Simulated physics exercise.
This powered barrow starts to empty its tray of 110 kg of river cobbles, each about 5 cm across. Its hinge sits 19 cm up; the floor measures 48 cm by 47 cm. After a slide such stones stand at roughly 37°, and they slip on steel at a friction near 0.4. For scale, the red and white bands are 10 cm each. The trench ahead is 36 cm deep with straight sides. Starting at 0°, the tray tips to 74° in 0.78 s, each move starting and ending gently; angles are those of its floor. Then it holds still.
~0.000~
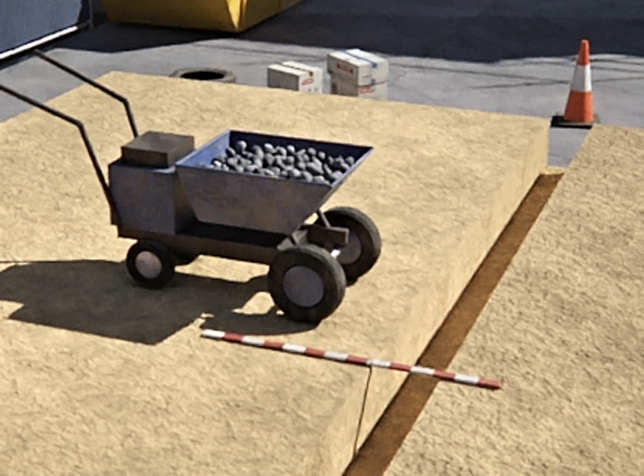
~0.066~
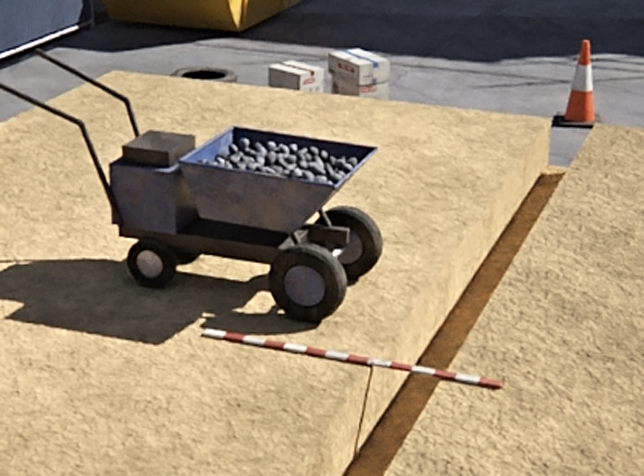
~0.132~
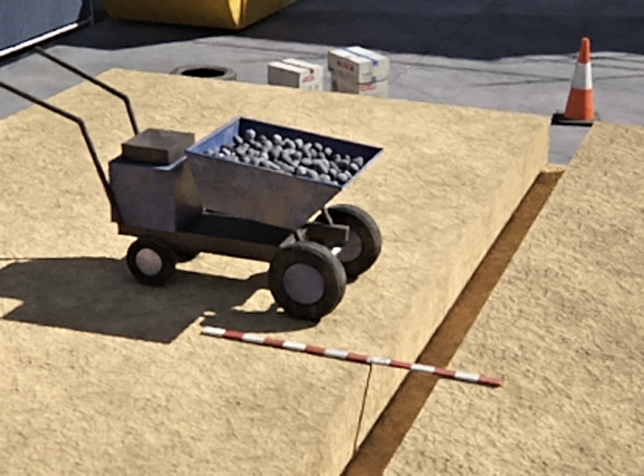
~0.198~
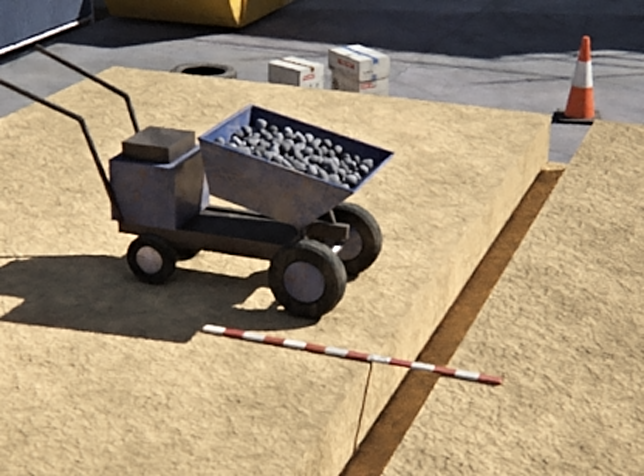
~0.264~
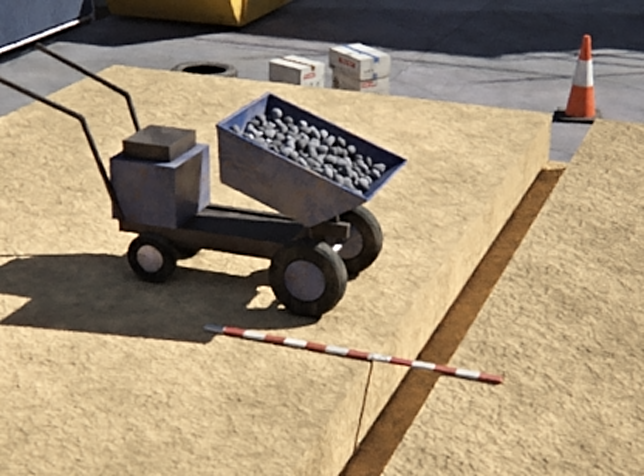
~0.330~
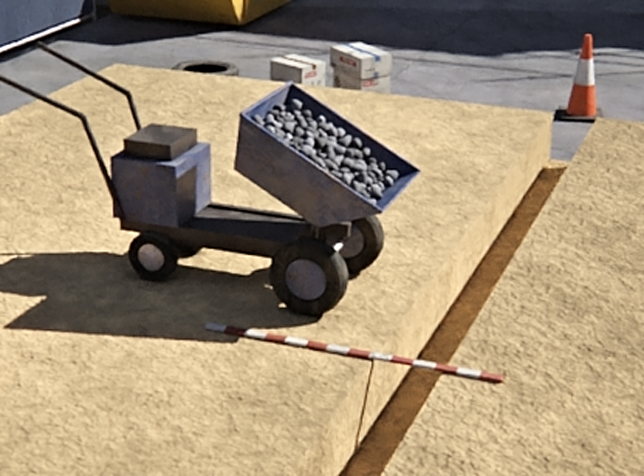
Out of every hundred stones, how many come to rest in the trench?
Roughly 52 per cent ends in the trench.
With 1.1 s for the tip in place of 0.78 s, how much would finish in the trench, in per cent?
Then about 60 per cent.
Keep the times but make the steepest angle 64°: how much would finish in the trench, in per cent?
It would be near 65 per cent.
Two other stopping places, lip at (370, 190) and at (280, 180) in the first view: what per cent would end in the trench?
First some 15, then 90 per cent.
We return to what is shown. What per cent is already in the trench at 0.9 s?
About 25 per cent by then.
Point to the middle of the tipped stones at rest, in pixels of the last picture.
Near (469, 353).
After 0.6 s the floor is at 62°; 100 % in the tray; the foremost stones are at (420, 247).
After 0.9 s the floor is at 74°; 58 % in the tray, 24 % in the trench, 19 % past the trench; the foremost stones are at (506, 332).
After 1.2 s the floor is at 74°; 13 % in the tray, 40 % in the trench, 47 % past the trench; the foremost stones are past the picture's edge.
After 3.2 s the floor is at 74°; 0 % in the tray, 52 % in the trench, 48 % past the trench; the foremost stones are past the picture's edge.
